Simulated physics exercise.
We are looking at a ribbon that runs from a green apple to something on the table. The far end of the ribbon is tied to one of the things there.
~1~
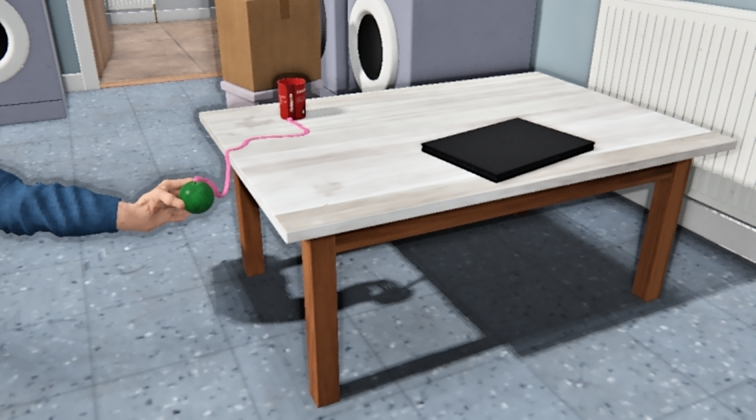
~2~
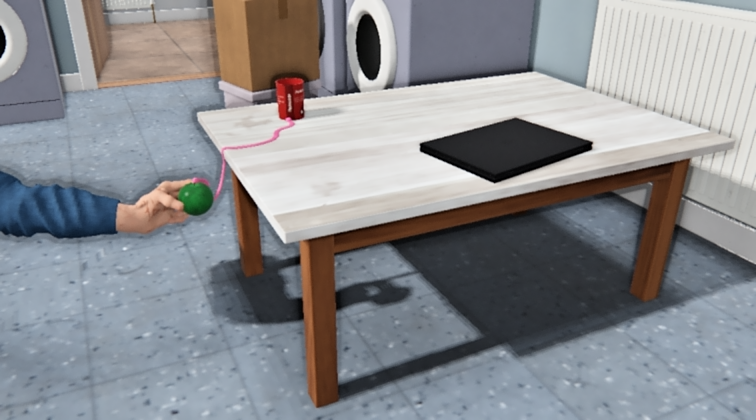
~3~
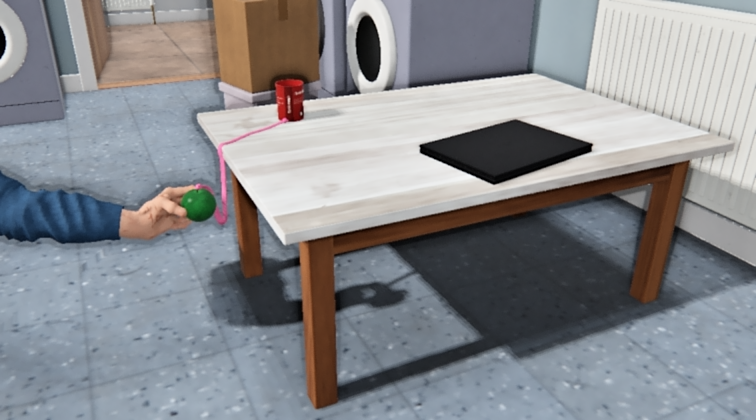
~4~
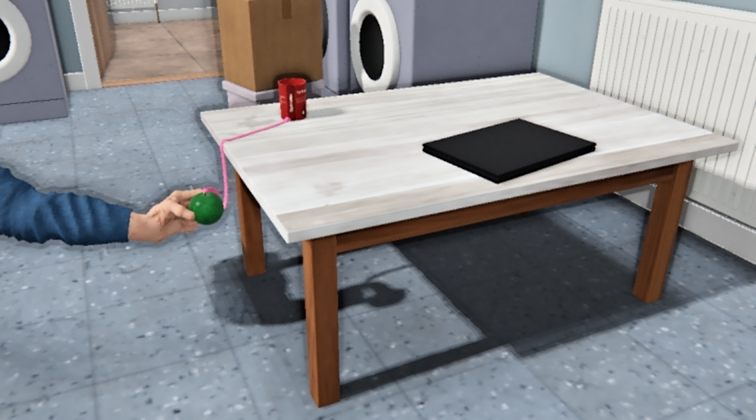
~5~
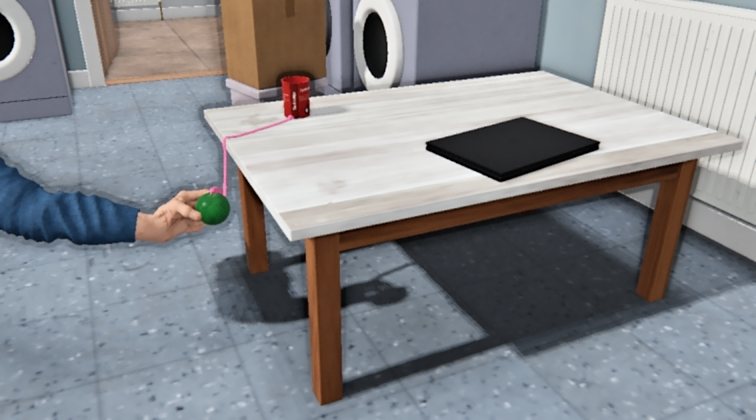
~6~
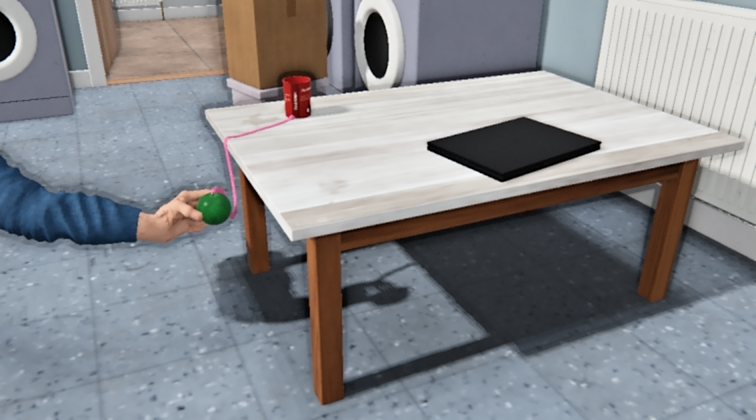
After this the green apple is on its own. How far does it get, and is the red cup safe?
The green apple lands on the floor, the red cup follows it down.
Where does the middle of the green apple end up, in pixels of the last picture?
Around (207, 326).
Then, 0.46 s past the final frame, apple on the floor near (230, 325); laptop still; cup over the edge.
Then, 0.80 s past the final frame, apple on the floor near (218, 326); laptop still; cup down on the floor.
When it is over, apple on the floor near (207, 325); laptop still; cup down on the floor. The green apple drops all the way and the red cup is dragged off.
